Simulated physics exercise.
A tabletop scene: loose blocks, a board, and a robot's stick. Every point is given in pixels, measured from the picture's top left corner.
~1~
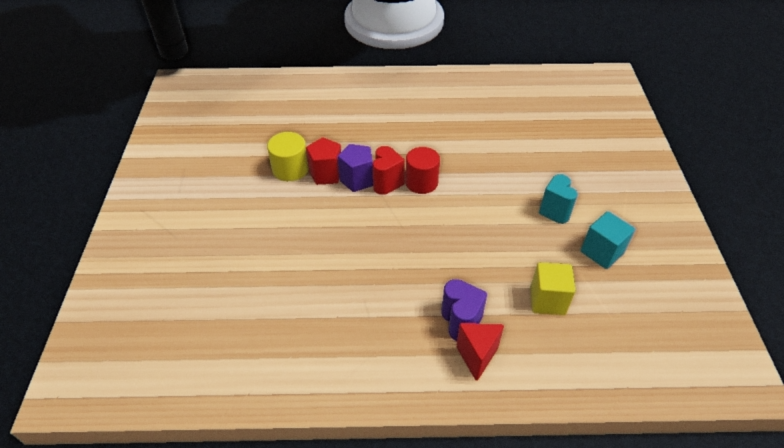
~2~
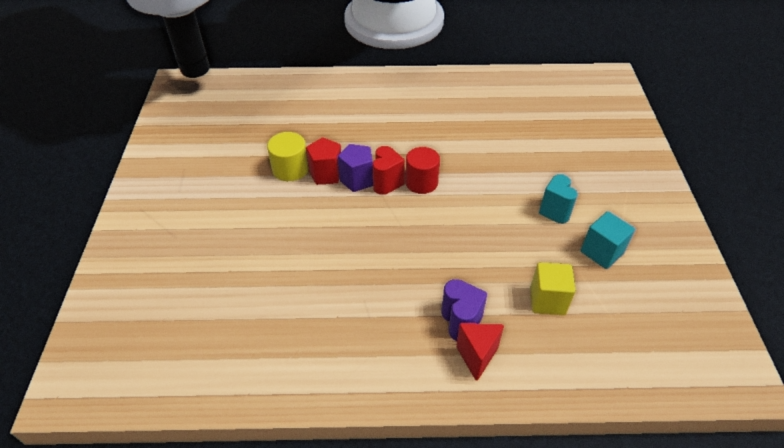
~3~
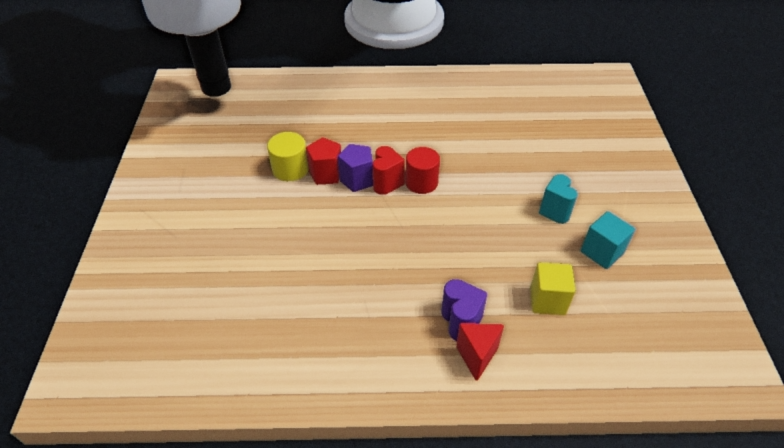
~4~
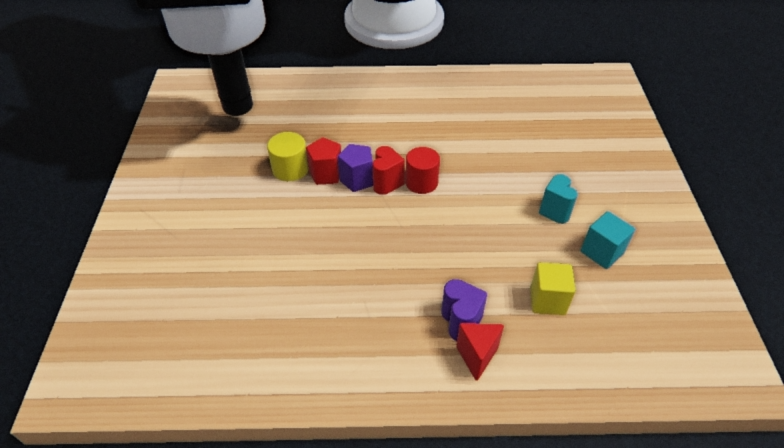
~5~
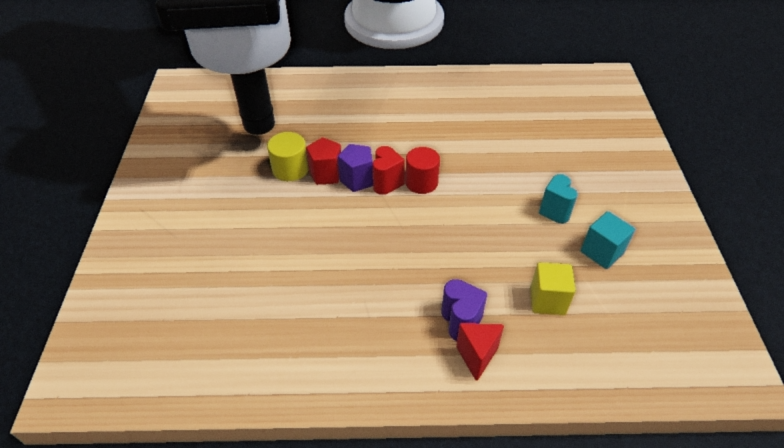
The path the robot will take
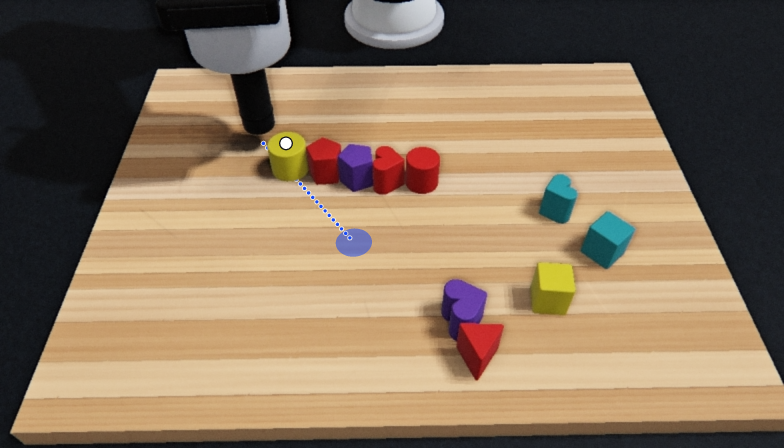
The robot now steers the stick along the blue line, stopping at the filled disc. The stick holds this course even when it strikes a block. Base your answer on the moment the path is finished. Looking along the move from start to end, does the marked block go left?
No, I don't think so.
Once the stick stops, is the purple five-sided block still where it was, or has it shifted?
It is moved off its spot.
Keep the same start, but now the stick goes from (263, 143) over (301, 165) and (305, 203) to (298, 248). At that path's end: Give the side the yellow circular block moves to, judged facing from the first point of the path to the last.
It slides rightward.
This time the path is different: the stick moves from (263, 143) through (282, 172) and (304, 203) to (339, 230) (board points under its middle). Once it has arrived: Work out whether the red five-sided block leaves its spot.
It is shifted.
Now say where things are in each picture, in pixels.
In the first frame, tip of the stick at (175, 52), middles of tops, yellow circular block at (286, 143), red five-sided block at (323, 148), purple five-sided block at (356, 154), red heart-shaped block at (387, 157).
In the second frame, stick at (196, 71), nothing pushed.
In the third frame, stick at (217, 89), nothing pushed.
In the fourth frame, stick at (238, 107), nothing pushed.
In the fifth frame, stick at (260, 126), yellow circular block at (286, 143), red five-sided block at (323, 148), purple five-sided block at (356, 154), red heart-shaped block at (387, 157).
The line goes from (263, 143) to (354, 242); the dot is on the yellow circular block.
What follows on the original path. One third of the way, stick at (288, 156); yellow circular block at (296, 172); red five-sided block at (333, 169), turned 65° anticlockwise; purple five-sided block at (366, 158); red heart-shaped block at (395, 158), turned 20° anticlockwise.
Two thirds of the way, stick at (319, 189); yellow circular block at (308, 210); red five-sided block at (354, 182), turned 95° anticlockwise; purple five-sided block at (366, 158); red heart-shaped block at (395, 158), turned 20° anticlockwise.
At the end, stick at (353, 225); yellow circular block at (314, 232); red five-sided block at (369, 190), turned 165° anticlockwise; purple five-sided block at (366, 158); red heart-shaped block at (395, 158), turned 20° anticlockwise.
